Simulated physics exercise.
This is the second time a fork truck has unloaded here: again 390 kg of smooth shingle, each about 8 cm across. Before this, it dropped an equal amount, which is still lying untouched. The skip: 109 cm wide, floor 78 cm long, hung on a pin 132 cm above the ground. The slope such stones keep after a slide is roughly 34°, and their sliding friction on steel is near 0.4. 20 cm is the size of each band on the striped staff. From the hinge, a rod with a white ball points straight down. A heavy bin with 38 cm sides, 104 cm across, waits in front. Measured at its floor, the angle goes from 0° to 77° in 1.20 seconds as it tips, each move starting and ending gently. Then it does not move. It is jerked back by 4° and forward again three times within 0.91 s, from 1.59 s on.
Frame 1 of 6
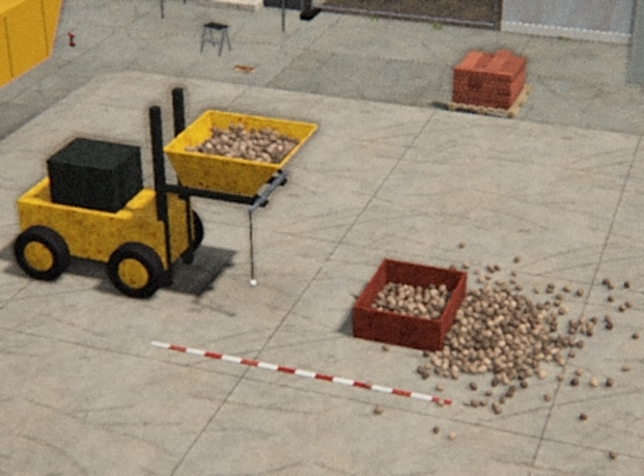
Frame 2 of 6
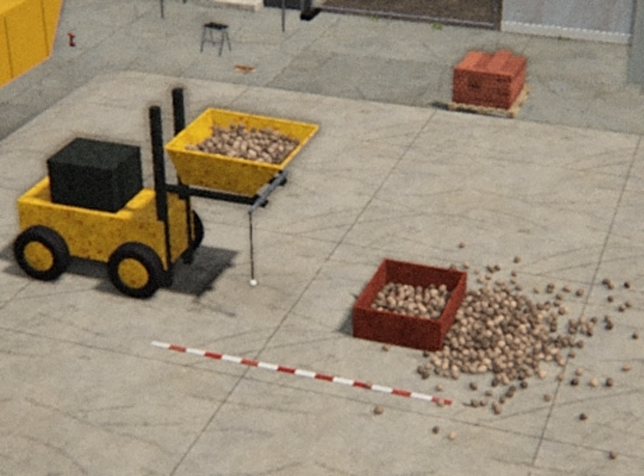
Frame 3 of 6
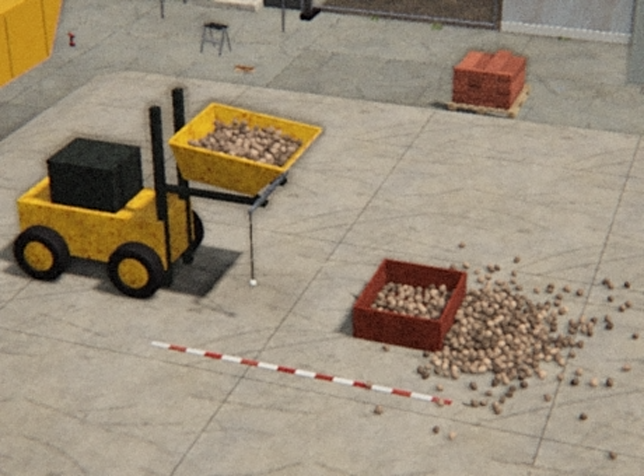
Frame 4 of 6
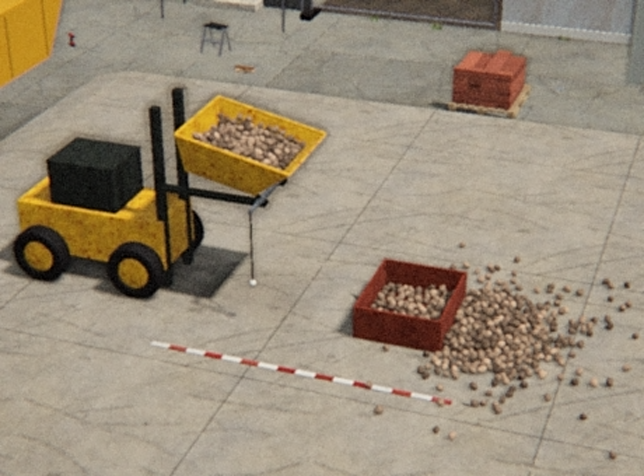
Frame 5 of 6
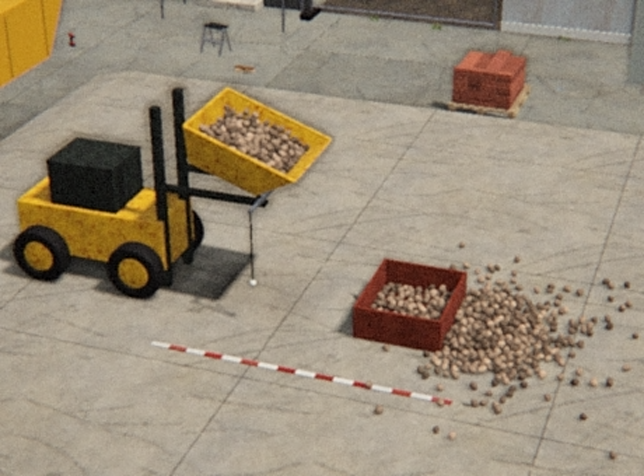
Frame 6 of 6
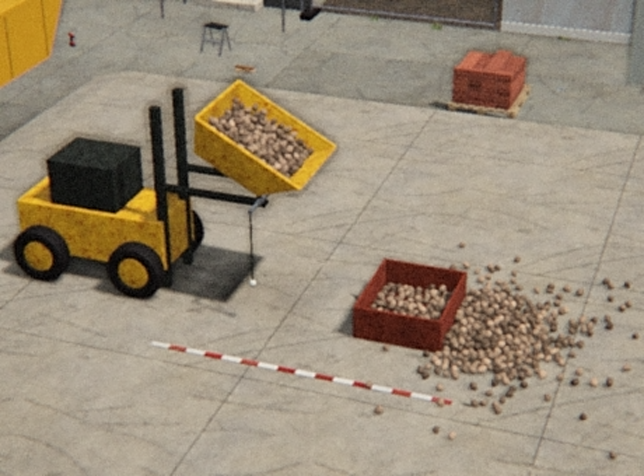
A yellow fork truck tilting its raised yellow skip of smooth stones rightward, facing a red bin beside scattered stones.
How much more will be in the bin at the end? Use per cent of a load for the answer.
Roughly 59 per cent of a load more.
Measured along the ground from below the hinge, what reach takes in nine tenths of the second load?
Around 180 cm ahead of it.
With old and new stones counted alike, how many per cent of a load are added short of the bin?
My estimate is about 30 per cent of a load.
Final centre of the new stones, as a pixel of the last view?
Their centre rests close to (393, 305).
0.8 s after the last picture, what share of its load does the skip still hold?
Roughly 55 parts in a hundred of the load.
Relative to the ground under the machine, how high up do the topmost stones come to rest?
I'd say close to 36 cm above the ground.
Then, 0.4 s after the last picture the floor is at 65°; in per cent of one load, 100 in the skip, 27 in the bin, 72 beside or beyond the bin; the foremost stones are past the picture's edge.
Then, 0.8 s after the last picture the floor is at 77°; in per cent of one load, 57 in the skip, 40 short of the bin, 30 in the bin, 73 beside or beyond the bin; the foremost stones are past the picture's edge.
Then, 2.5 s after the last picture the floor is at 77°; in per cent of one load, 0 in the skip, 28 short of the bin, 86 in the bin, 85 beside or beyond the bin; the foremost stones are past the picture's edge.
Then, 5.1 s after the last picture the floor is at 77°; in per cent of one load, 0 in the skip, 28 short of the bin, 86 in the bin, 85 beside or beyond the bin; the foremost stones are past the picture's edge. Net gain in the bin, 59.
